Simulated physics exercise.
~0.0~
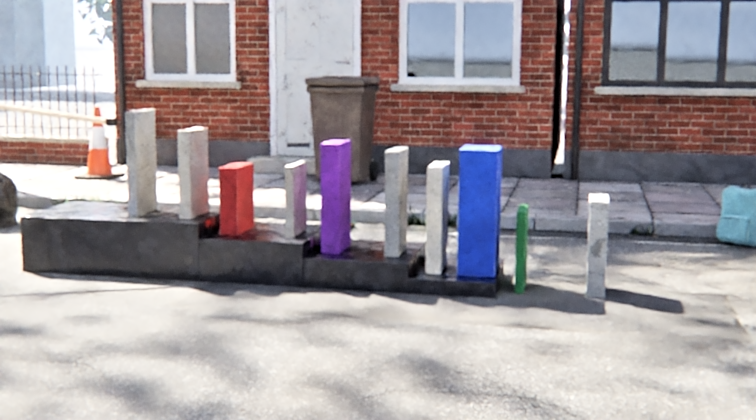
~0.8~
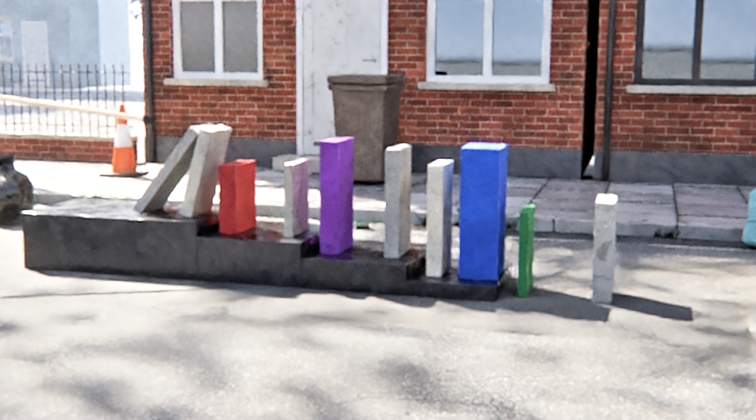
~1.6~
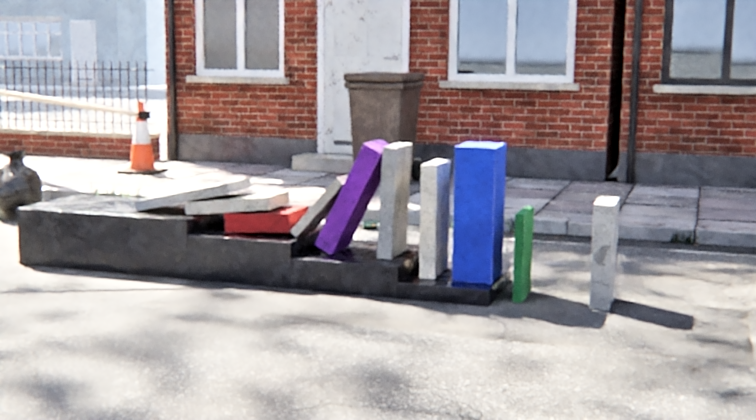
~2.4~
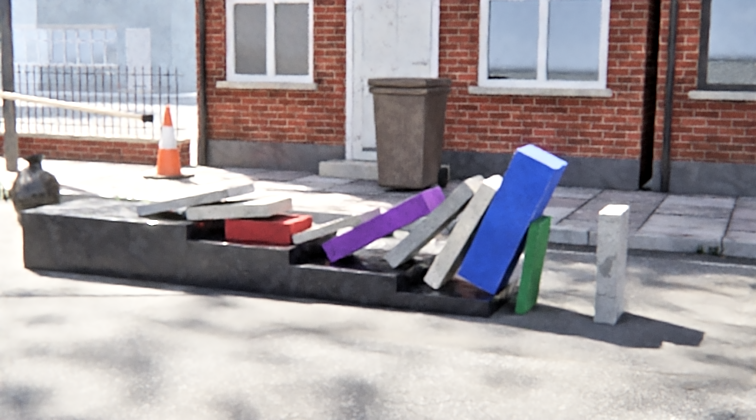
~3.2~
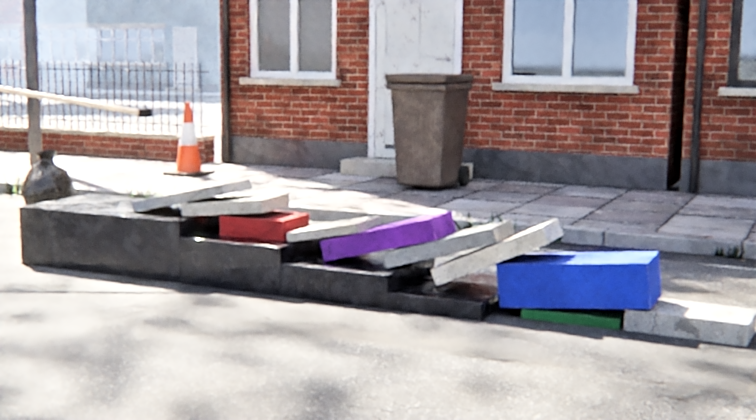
Ten upright slabs of different sizes stood in a row down low steps by a road, and the leftmost tipped right, toppling the red, purple, big blue and green ones in turn until every slab was down, the blue lying over the green.
